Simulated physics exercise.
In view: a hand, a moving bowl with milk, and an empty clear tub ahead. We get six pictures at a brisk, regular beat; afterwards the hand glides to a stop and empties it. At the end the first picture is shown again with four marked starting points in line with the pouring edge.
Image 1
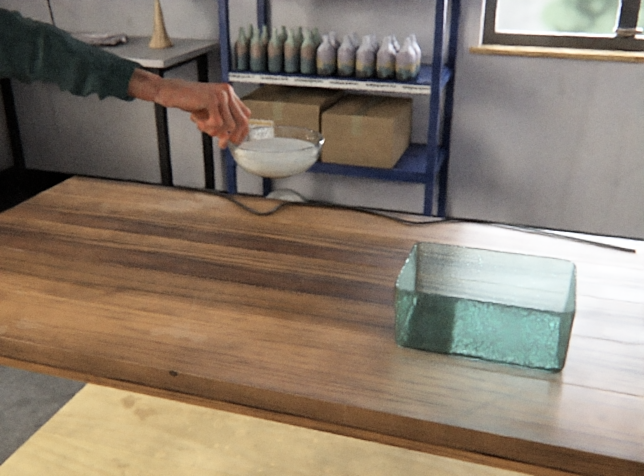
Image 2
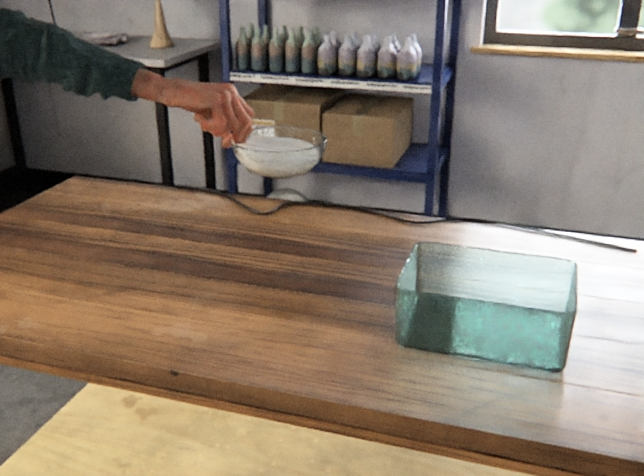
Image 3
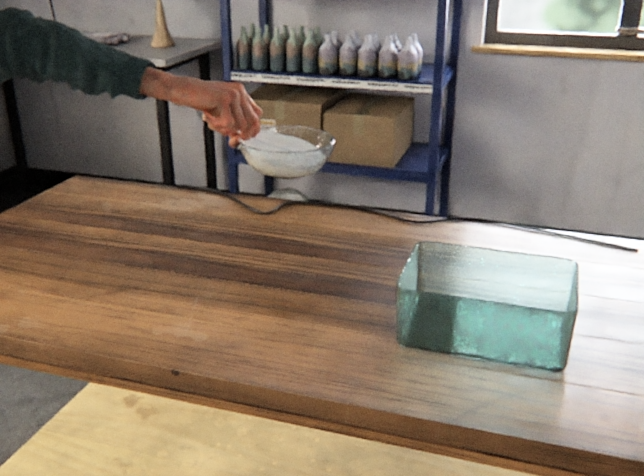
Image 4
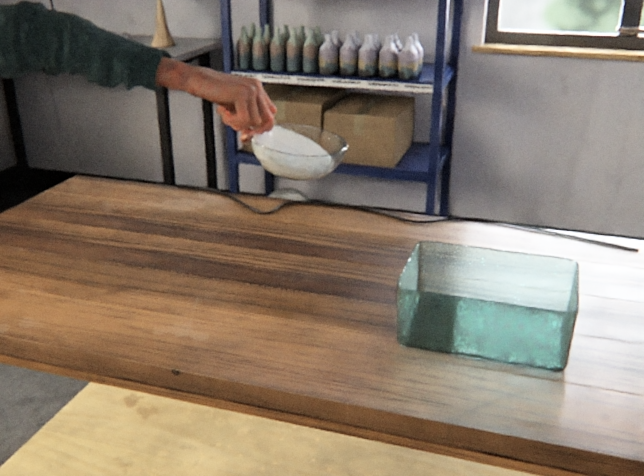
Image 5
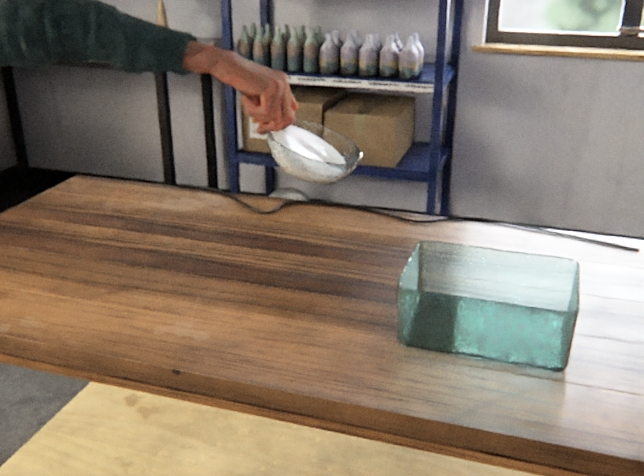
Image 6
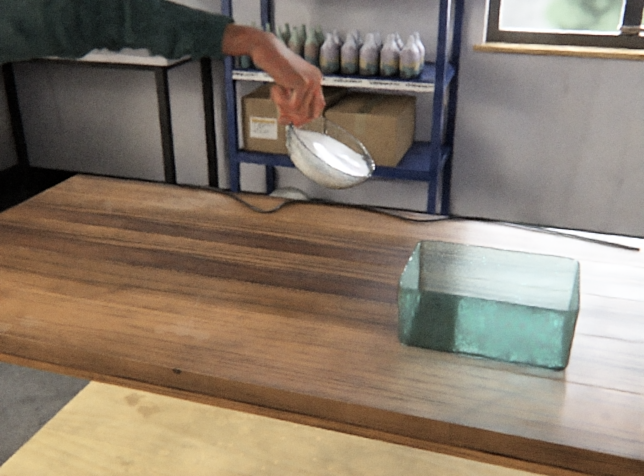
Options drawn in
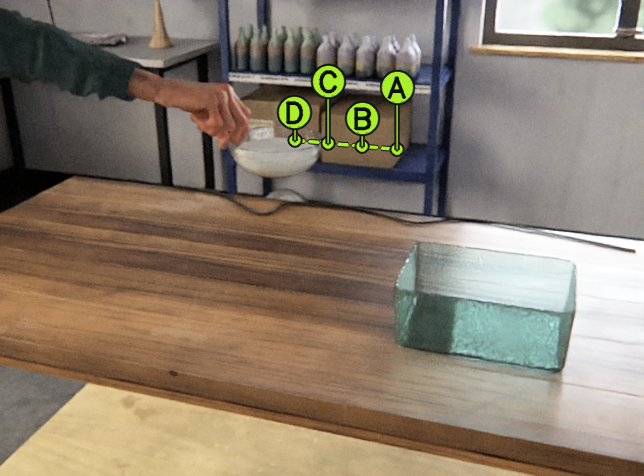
A hand held a clear glass bowl of milk above a wooden table, moved it to the right toward an empty, greenish clear tub, and gradually tilted it as it went.
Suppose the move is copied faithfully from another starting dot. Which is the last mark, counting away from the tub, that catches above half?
D is the one.
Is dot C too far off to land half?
No.
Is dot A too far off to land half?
No.
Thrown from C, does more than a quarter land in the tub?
Yes, it does.
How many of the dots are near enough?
All of the four.
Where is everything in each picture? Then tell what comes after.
The first picture shows upright, lip at (319, 142); tub from (394, 343) to (564, 371); nothing has left yet.
The second picture shows upright, lip at (323, 142); nothing has left yet.
The third picture shows upright, lip at (331, 143); nothing has left yet.
The fourth picture shows tipped about 7°, lip at (343, 149); milk is over the rim, down to (265, 132).
The fifth picture shows tipped about 18°, lip at (358, 159); nothing has left yet.
The sixth picture shows tipped about 33°, lip at (371, 172); nothing has left yet.
On the marked copy, A at (397, 149); B at (362, 146); C at (328, 143); D at (294, 140).
With A, about 85 % lands in the tub, 6 % falls short and 9 % goes beside or beyond.
With B, about 80 % lands in the tub, 5 % falls short and 15 % goes beside or beyond.
With C, about 81 % lands in the tub, 6 % falls short and 13 % goes beside or beyond.
With D, about 71 % lands in the tub, 20 % falls short and 9 % goes beside or beyond.
